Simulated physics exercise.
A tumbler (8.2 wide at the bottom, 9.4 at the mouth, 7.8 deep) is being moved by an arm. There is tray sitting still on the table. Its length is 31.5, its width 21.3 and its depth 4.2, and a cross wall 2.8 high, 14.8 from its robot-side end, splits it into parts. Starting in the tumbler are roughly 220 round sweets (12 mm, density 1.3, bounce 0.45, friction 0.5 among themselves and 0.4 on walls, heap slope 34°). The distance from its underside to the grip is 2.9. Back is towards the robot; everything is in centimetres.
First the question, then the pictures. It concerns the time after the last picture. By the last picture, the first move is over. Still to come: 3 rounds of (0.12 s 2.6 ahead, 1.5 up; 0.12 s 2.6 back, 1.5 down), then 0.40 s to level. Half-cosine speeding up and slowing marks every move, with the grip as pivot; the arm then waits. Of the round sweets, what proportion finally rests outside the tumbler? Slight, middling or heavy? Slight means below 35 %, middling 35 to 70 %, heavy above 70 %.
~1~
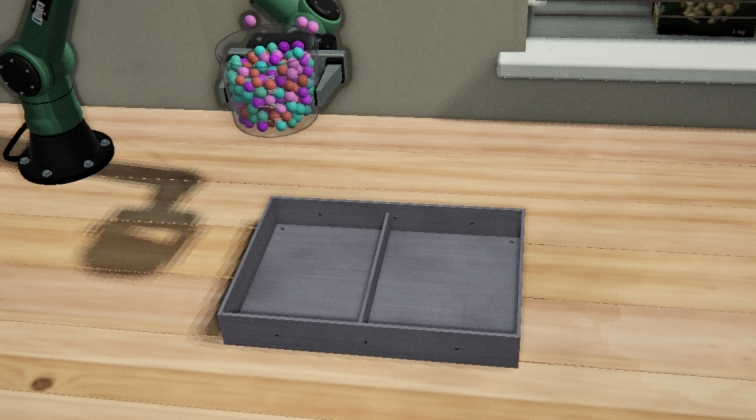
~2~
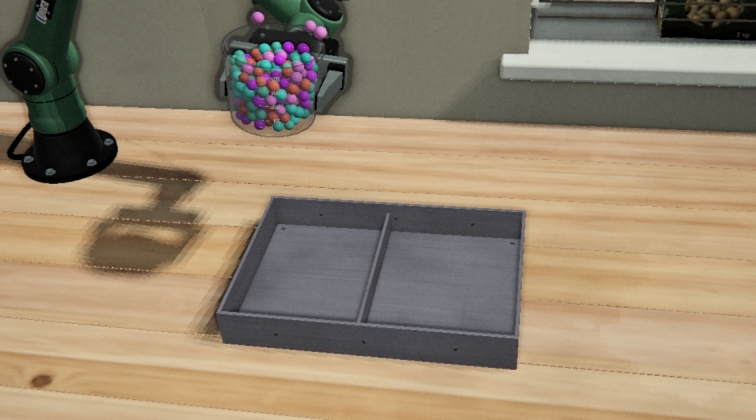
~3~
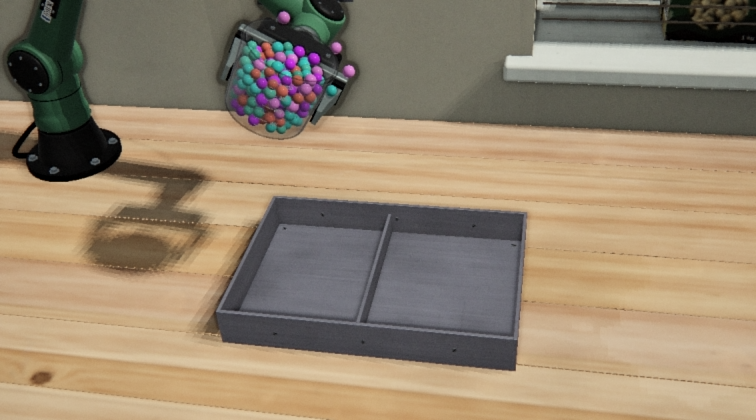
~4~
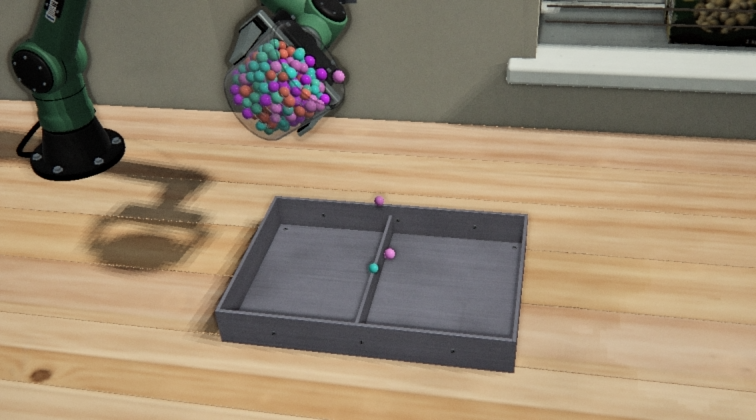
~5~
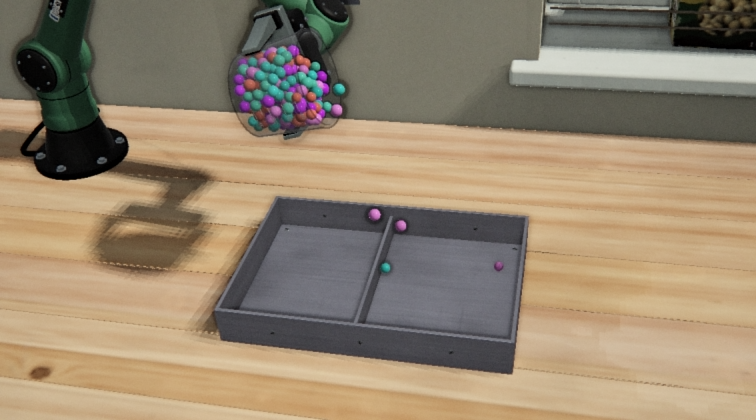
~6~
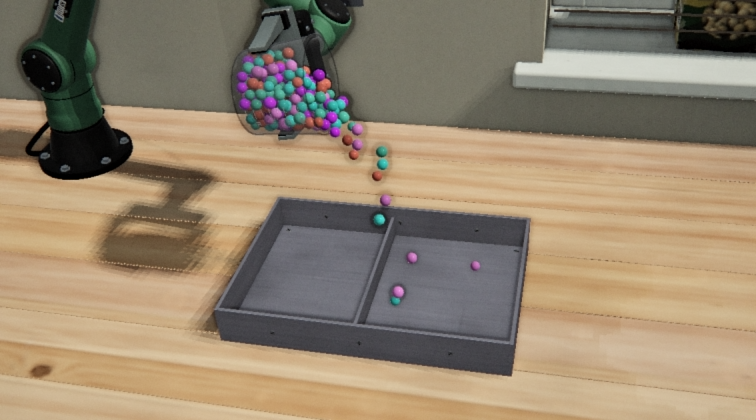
Heavy.
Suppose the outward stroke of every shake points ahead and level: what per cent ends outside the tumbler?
Close to 75 in a hundred.
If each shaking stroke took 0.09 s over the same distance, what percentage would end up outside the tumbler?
I'd expect close to 90 per cent then.
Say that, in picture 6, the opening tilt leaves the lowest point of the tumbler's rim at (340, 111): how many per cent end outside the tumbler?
Around 50 in a hundred.
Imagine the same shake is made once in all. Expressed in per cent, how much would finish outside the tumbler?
That would give close to 50 percent.
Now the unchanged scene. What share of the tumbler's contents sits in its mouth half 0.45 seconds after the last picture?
About 80 percent.
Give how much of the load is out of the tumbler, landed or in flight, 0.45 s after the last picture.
Share gone by then: Close to 60 %.
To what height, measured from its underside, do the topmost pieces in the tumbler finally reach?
I'd say close to 3.0 cm.
Then, 0.45 s after the last picture, tilted 80° forward, highest piece 26 above the table; 93 in the far-side part, 91 in the tumbler, 11 in the robot-side part, 28 in flight or on a rim.
Then, 0.90 s after the last picture, tilted 48° forward, highest piece 26 above the table; 160 in the far-side part, 38 in the tumbler, 23 in the robot-side part, 2 in flight or on a rim.
Then, 1.32 s after the last picture, level, highest piece 26 above the table; 162 in the far-side part, 38 in the tumbler, 23 in the robot-side part.
Then, 2.37 s after the last picture, level, highest piece 26 above the table; 162 in the far-side part, 38 in the tumbler, 23 in the robot-side part.
Final count, 162 in the far-side part, 38 in the tumbler, 23 in the robot-side part. That is 83 % outside the tumbler.
